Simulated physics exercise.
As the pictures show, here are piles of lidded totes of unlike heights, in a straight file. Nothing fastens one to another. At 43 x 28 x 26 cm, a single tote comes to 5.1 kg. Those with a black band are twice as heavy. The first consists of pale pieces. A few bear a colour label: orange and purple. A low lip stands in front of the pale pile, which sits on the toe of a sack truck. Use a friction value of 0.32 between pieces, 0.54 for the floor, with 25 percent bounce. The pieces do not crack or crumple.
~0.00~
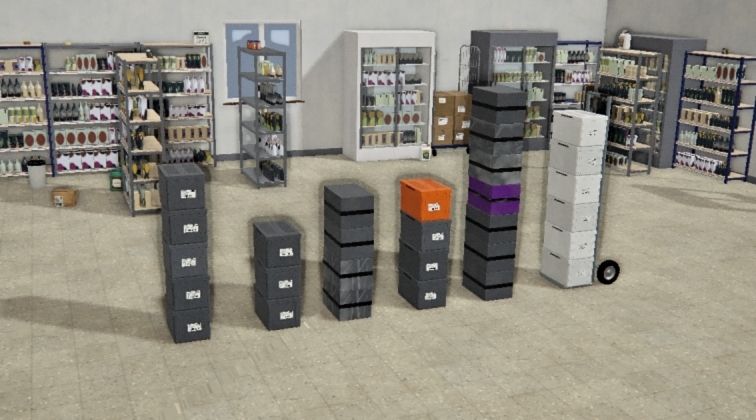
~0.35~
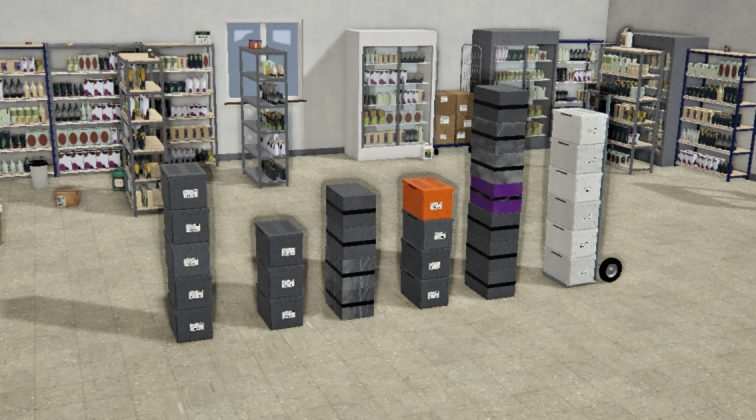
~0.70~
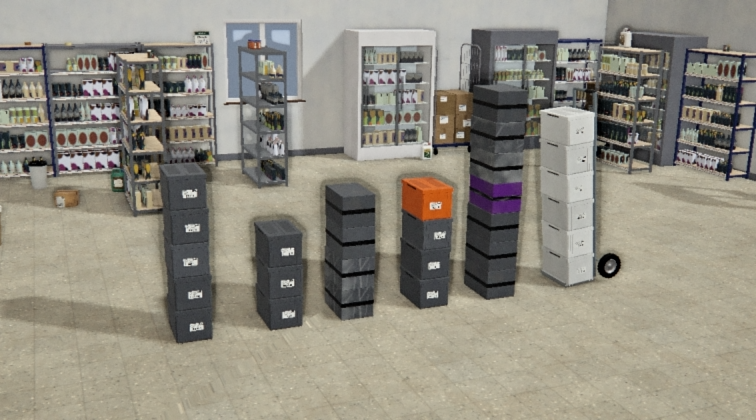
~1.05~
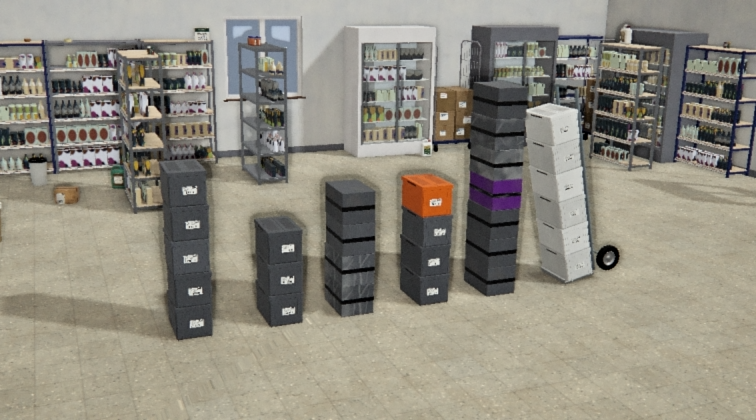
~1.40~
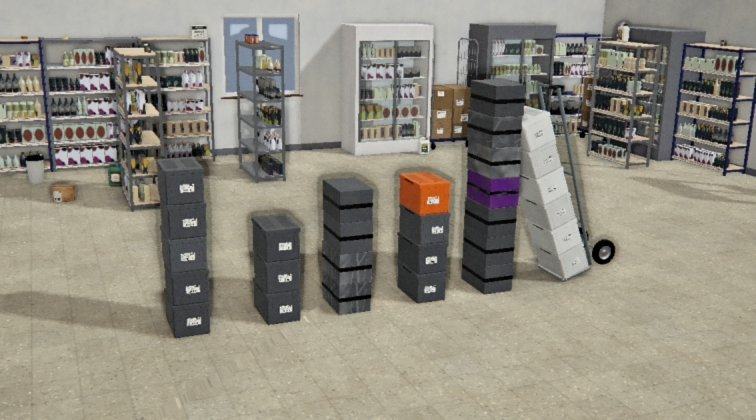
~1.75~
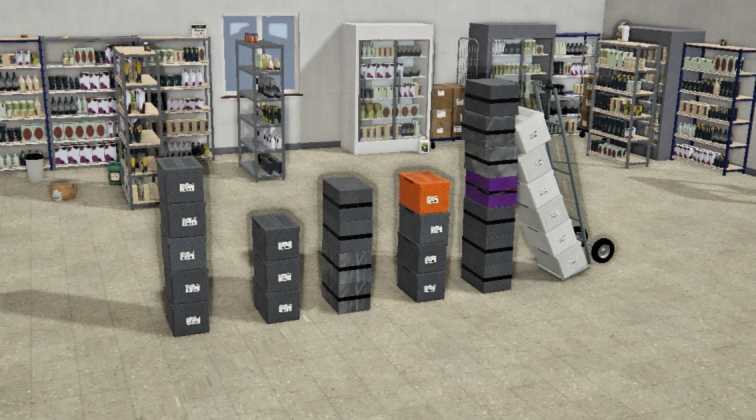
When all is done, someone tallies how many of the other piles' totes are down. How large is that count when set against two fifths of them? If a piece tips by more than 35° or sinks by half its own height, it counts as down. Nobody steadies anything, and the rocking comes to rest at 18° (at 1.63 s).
The count ends up below two fifths.
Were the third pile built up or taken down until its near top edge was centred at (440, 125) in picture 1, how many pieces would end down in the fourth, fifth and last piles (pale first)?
Counts down - fourth: 0; fifth: 0; last: 0.
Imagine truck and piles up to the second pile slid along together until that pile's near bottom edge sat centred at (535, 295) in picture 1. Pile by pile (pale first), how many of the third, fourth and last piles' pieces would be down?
Third 0, fourth 0, last 0.
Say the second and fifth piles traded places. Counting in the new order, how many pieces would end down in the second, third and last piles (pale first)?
Pile by pile, you'd see second at 2, third at 1 and last at 0 down.
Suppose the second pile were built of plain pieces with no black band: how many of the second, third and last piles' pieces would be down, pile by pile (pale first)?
Down at the end: Second pile 7, third pile 4, last pile 5.
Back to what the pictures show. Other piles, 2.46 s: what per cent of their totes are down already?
At that instant, 0 percent.
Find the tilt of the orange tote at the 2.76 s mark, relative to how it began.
Something like 0°, more or less.
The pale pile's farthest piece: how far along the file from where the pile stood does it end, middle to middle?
Some 60 centimetres along the file.
After 1.88 s, 0 of the pale pile down; none of the 23 other totes down, 3 disturbed.
After 2.76 s, 0 of the pale pile down; none of the 23 other totes down, 2 disturbed.
In the end (3.1 s), 0 of the pale pile down; none of the 23 other totes down, 2 disturbed; purple tote unmoved; orange tote unmoved. That is 0 per cent. From the last view, middles, purple tote near (492, 186), orange tote near (424, 192).
